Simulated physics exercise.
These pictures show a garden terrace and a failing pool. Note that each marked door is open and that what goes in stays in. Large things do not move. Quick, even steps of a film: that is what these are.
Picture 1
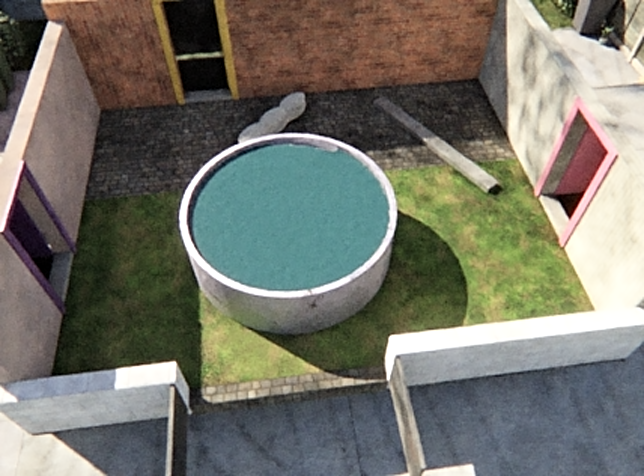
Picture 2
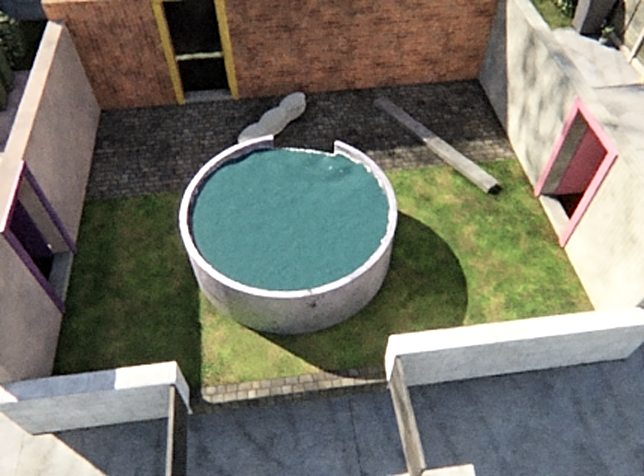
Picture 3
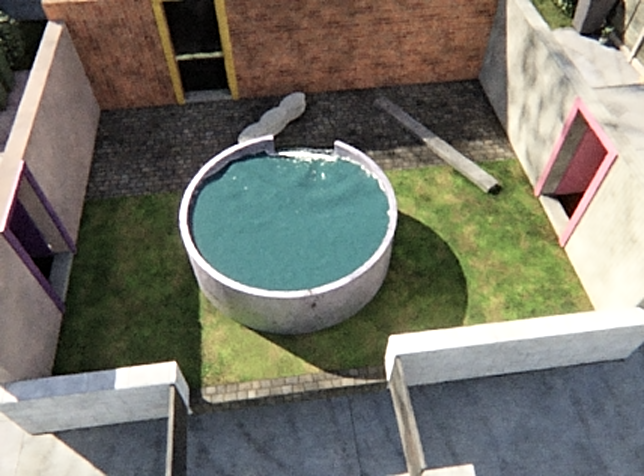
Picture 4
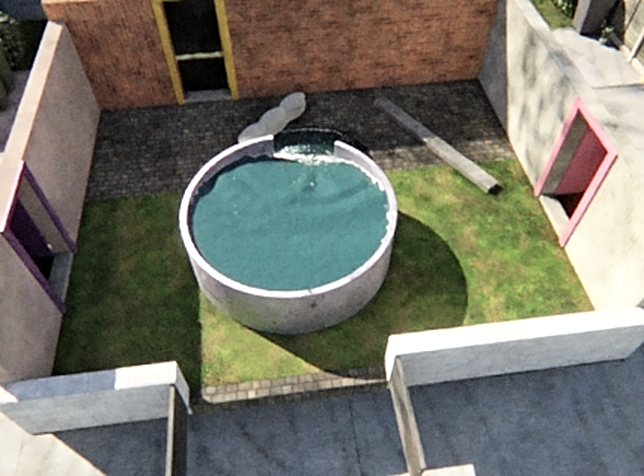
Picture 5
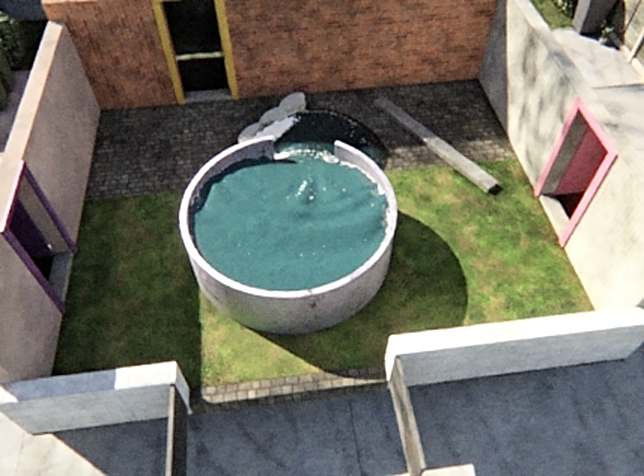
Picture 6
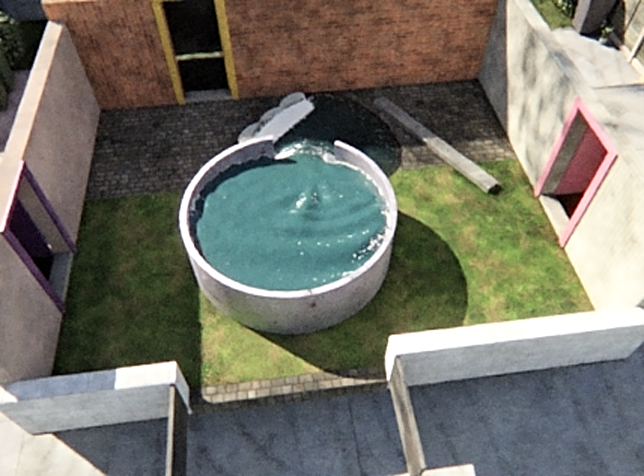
We see a round pool of still, blue-green water in a walled garden; a gap opens in its far rim, the surface ripples, and water pours through, spreading as a dark patch over the paving behind.
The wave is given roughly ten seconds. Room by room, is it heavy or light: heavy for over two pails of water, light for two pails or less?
One by one: The pink door will top two buckets; the yellow door will not top two buckets; the purple door will not top two buckets.
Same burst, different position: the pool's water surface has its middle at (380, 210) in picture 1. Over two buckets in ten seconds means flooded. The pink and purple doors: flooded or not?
Here the pink one breaks the limit, and the purple one remains within bounds.
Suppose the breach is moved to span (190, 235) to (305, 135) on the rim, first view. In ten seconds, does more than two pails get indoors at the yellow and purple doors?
Yellow door: Above, purple door: Above.
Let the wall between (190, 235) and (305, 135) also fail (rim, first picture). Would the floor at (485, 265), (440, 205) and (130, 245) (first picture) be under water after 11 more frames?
First unwetted, second unwetted, third soaked.
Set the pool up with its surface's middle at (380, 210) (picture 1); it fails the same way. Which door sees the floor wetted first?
The yellow door comes first.
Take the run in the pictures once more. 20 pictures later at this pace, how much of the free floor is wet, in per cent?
Estimate: Some 60 in a hundred.
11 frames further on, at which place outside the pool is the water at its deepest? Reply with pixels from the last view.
Around (476, 82).
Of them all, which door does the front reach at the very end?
That would be the purple-painted one.
A moment on, water covers 25 % of the floor; the pink door not reached, the yellow door not reached, the purple door not reached.
Next, water covers 35 % of the floor; the pink door not reached, the yellow door wet at the sill, nothing in, the purple door not reached.
Then, water covers 60 % of the floor; the pink door wet at the sill, nothing in, the yellow door wet at the sill, nothing in, the purple door not reached.
Later, water covers 85 % of the floor; the pink door over two buckets in, the yellow door wet at the sill, nothing in, the purple door wet at the sill, nothing in.
In the end, water covers 100 % of the floor; the pink door far over two buckets in, the yellow door wet at the sill, nothing in, the purple door wet at the sill, nothing in.
